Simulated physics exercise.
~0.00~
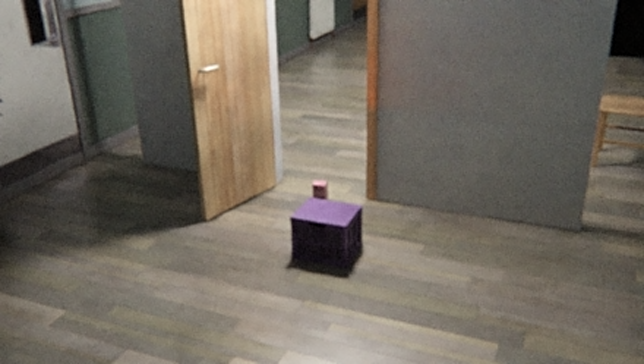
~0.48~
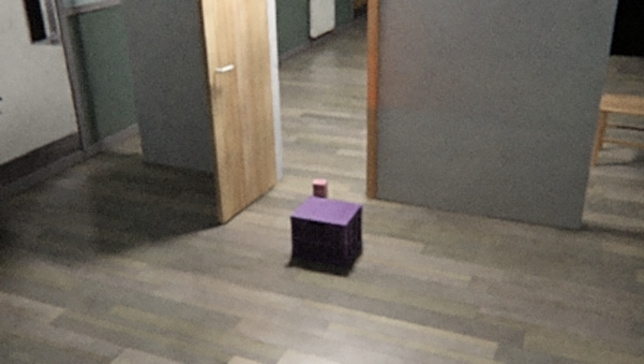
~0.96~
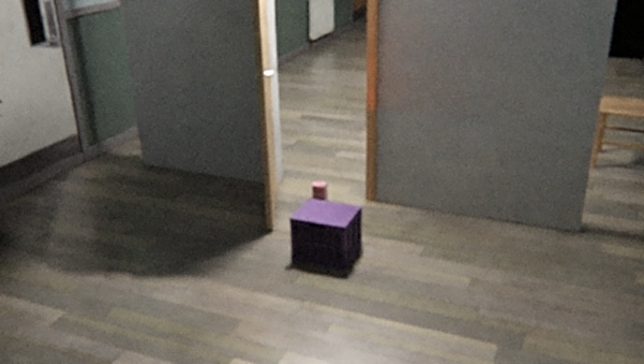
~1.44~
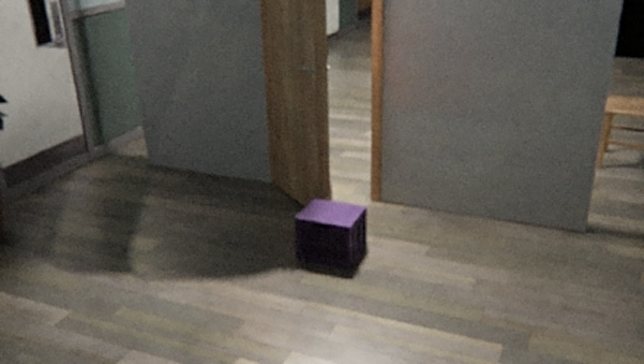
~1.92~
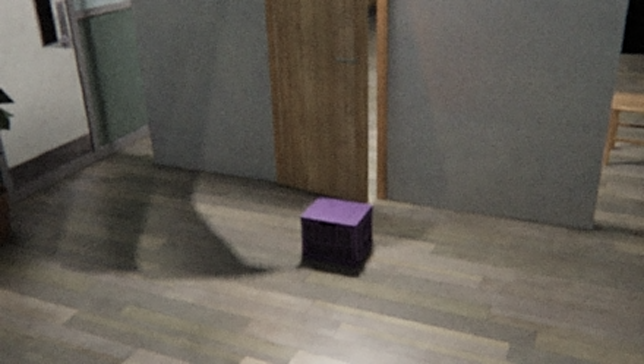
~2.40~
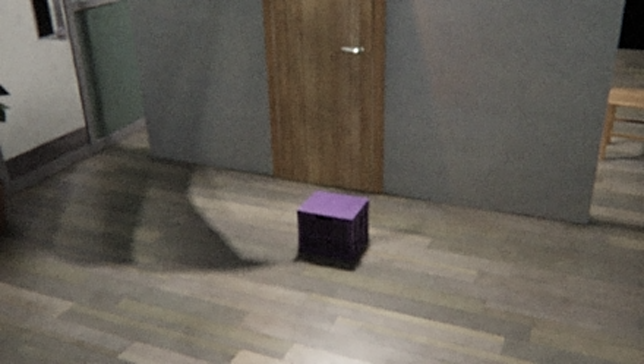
A wooden door stands wide open in a grey partition wall, with a purple crate on the wood-plank floor in front of it and a small pink carton upright just behind the crate, near the doorway. The door swings toward the opening, turning edge-on to the view as it nears the carton. It keeps swinging to the right, and the carton drops out of sight as the door passes behind the crate. The gap narrows to a sliver, then closes. At the end the door is shut, the crate sits where it was, and the carton is not visible.
